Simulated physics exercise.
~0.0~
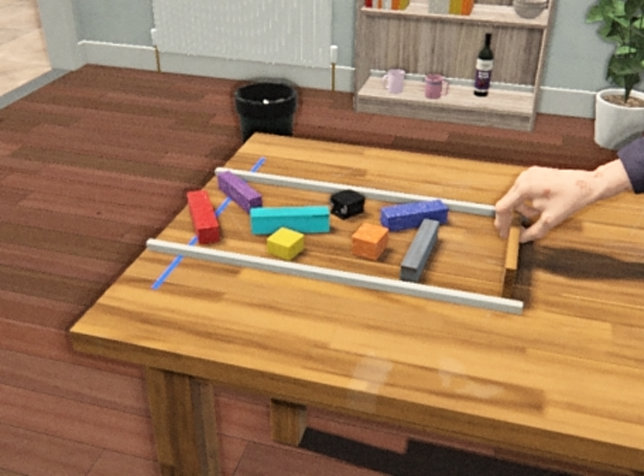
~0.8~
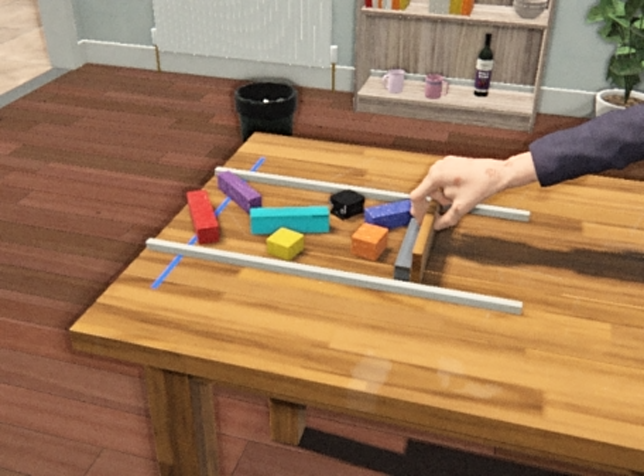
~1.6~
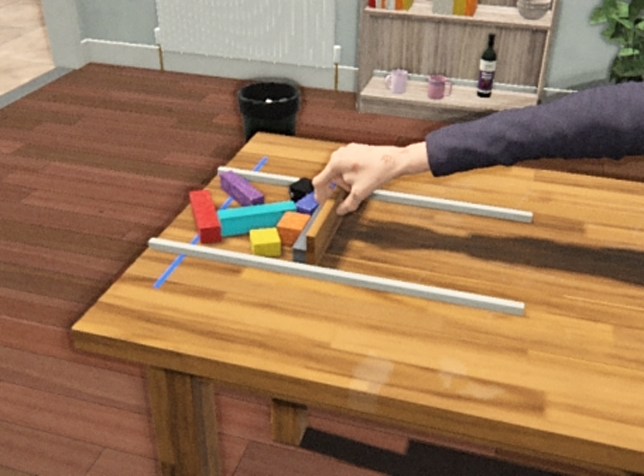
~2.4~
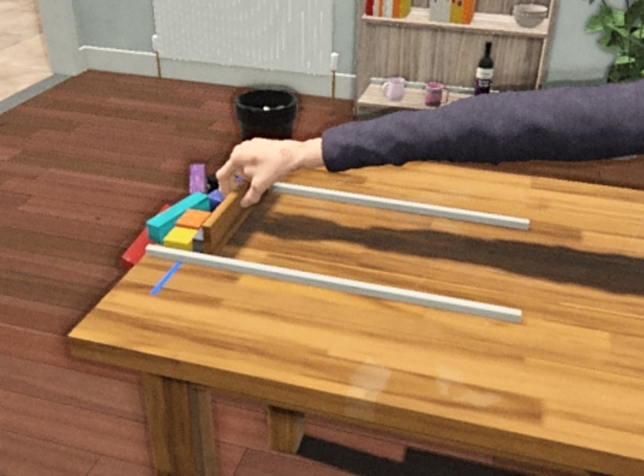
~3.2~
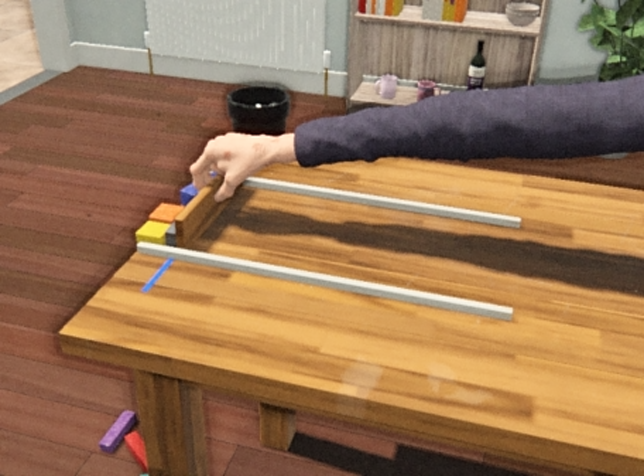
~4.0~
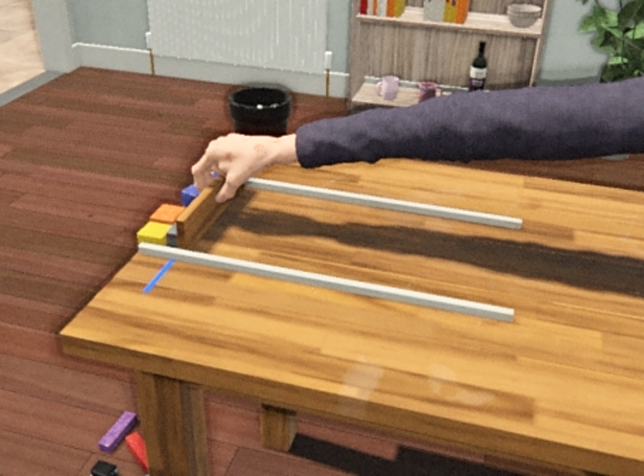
A hand grips an upright wooden board and slides it leftward along a channel between two pale rails on a wooden table, toward a scatter of coloured bars and blocks. The board meets the grey bar and blue block first, then gathers the orange, black and turquoise pieces into a tightening cluster. Pushed on, the whole jumble crosses the blue strip, and the red bar tilts at the table's end. The red, purple, turquoise and black pieces go over the edge, some landing on the floor below. The board halts, with yellow, orange and blue blocks still perched at the edge.
